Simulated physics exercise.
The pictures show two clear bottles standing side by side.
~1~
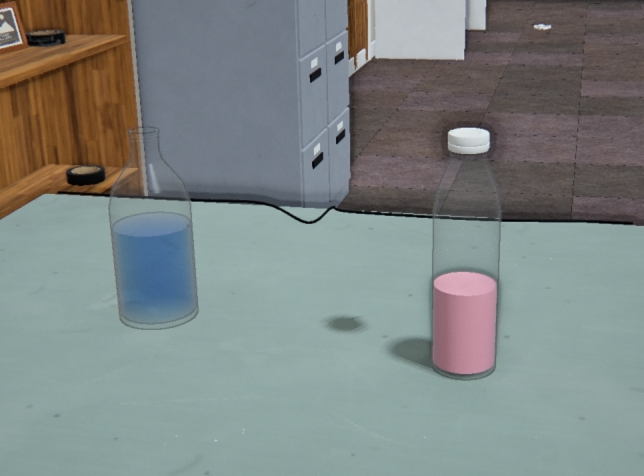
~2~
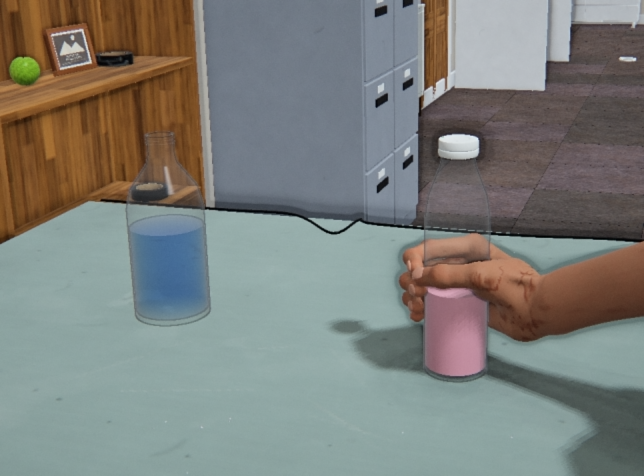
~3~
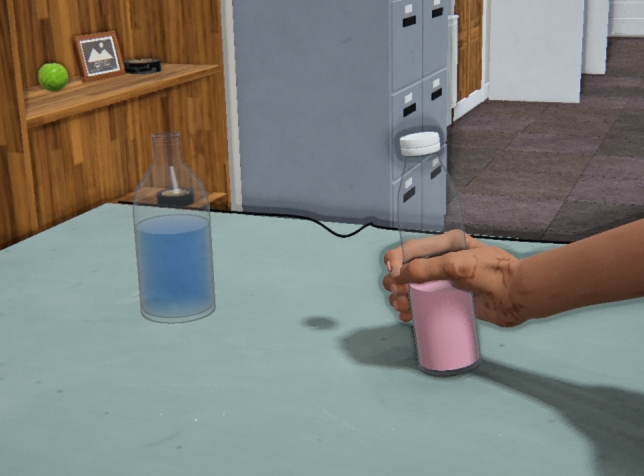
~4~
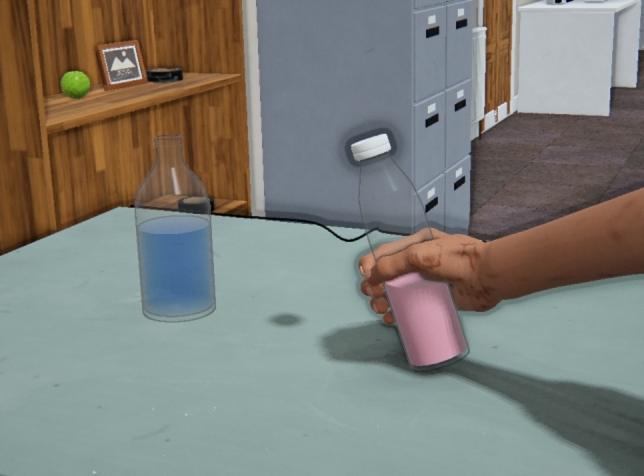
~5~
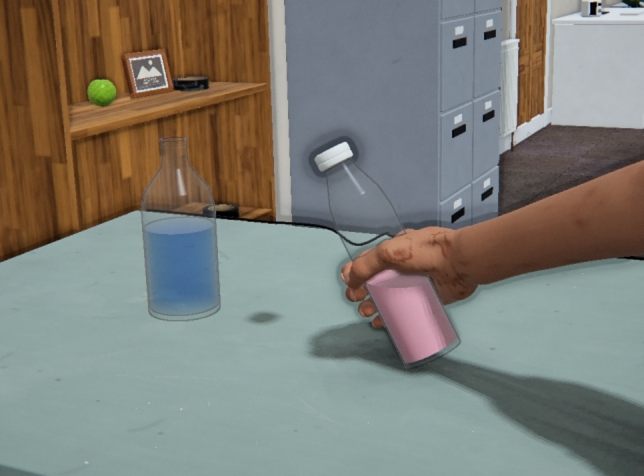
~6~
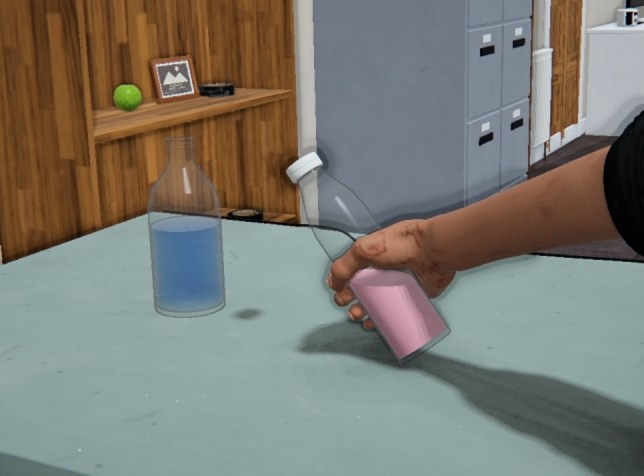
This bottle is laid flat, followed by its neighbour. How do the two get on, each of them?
As I see it, left: The result will be some loss, right: The result will be no loss.
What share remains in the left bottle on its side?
About 50 %.
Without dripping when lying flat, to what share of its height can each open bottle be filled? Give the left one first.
In order, the limits are 24 % and 22 %.
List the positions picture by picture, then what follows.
Both stand upright; right bottle (466, 252) about a third full, capped; left bottle (151, 221) about half full, open, in the first frame.
A hand takes the right bottle; right bottle about a third full, surface at (456, 288); left bottle about half full, surface at (167, 226), in the second frame.
The right bottle is being lowered; right bottle (435, 252) about a third full; left bottle (172, 222) about half full, in the third frame.
The right bottle is being lowered; right bottle about a third full, surface at (414, 280); left bottle about half full, surface at (174, 226), in the fourth frame.
The right bottle is being lowered; right bottle (381, 252) tipped 30°; left bottle (179, 223) about half full, in the fifth frame.
The right bottle is being lowered; right bottle (362, 253) tipped 35°, capped; left bottle about half full, surface at (185, 224), open, in the sixth frame.
A moment on, the right bottle is nearly down; right bottle, all still inside.
Further on, the right bottle lies flat; right bottle, all still inside.
When it is over, both lie flat; right bottle, all still inside; left bottle, a puddle at its mouth.
